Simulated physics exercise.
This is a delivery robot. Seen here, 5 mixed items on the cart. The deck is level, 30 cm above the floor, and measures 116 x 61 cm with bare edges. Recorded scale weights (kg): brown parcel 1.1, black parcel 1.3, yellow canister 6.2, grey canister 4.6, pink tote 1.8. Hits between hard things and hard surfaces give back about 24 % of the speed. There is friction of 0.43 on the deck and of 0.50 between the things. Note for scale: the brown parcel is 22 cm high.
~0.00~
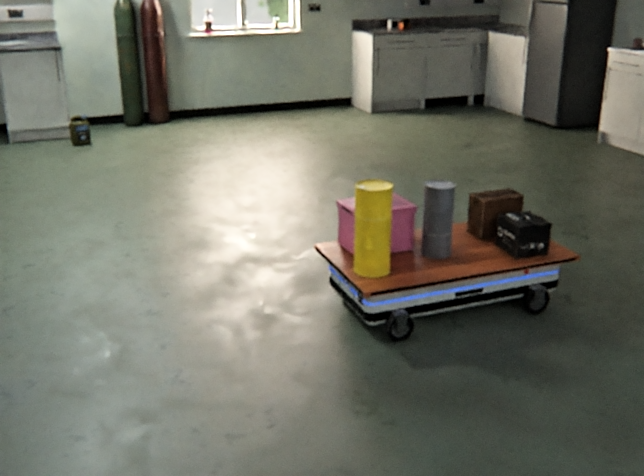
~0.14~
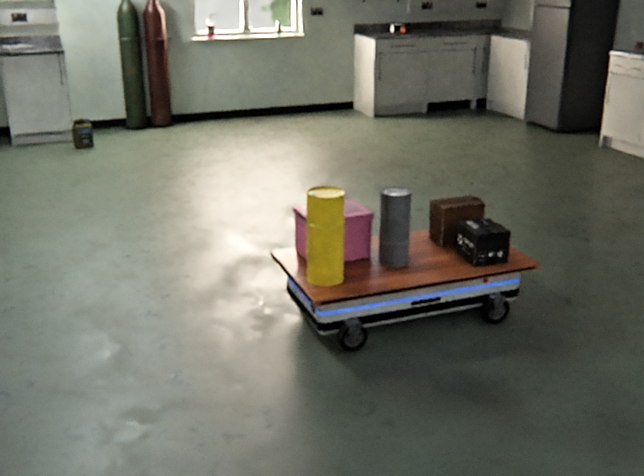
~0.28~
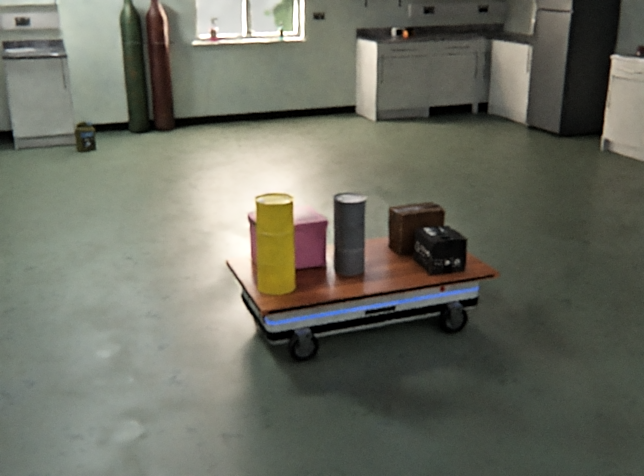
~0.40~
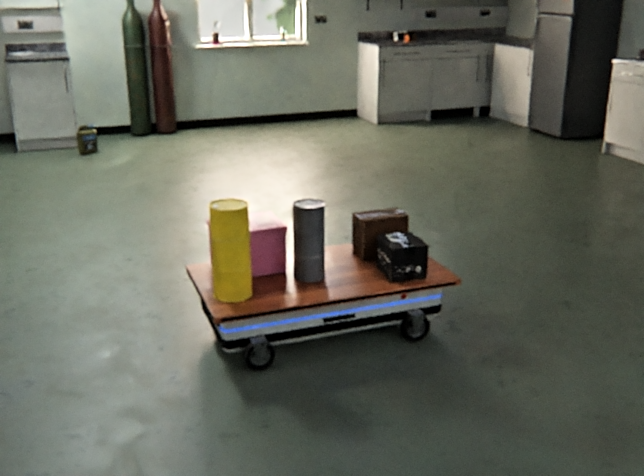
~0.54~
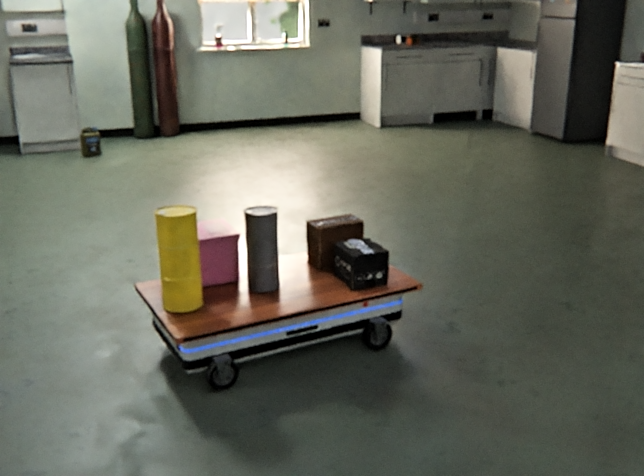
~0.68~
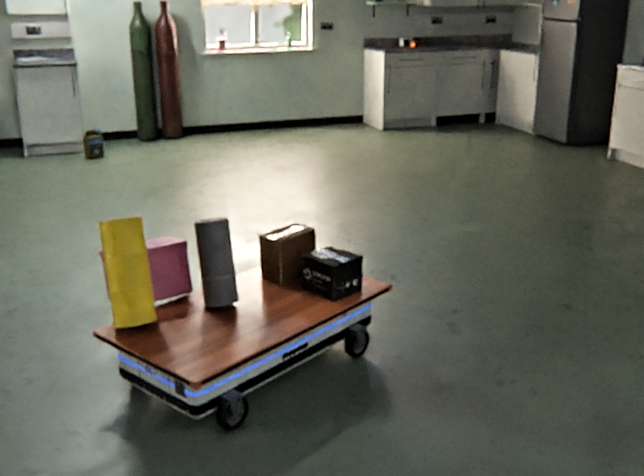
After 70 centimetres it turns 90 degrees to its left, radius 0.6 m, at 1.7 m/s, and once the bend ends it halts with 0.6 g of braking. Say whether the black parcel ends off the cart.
The black parcel stays put.
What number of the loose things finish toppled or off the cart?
The number here is 4.
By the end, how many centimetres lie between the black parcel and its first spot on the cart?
It ends up around 10 cm from its start.
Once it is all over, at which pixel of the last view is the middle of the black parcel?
At roughly (364, 371).
After 0.88 s, cart has run 150 cm, turned 62°; yellow canister and grey canister now off the cart; brown parcel moved 10 cm.
After 1.08 s, cart has run 184 cm, turned 88°; brown parcel now off the cart.
After 1.28 s, cart has run 212 cm, turned 90°; black parcel moved 2 cm near (348, 351).
After 1.58 s, cart has run 219 cm, turned 90°, stopped; black parcel moved 10 cm near (364, 371).
In the end (1.9 s), off the cart, brown parcel, yellow canister, grey canister and pink tote; not toppled but over 10 cm from the start, black parcel. In the last view, black parcel near (364, 371).
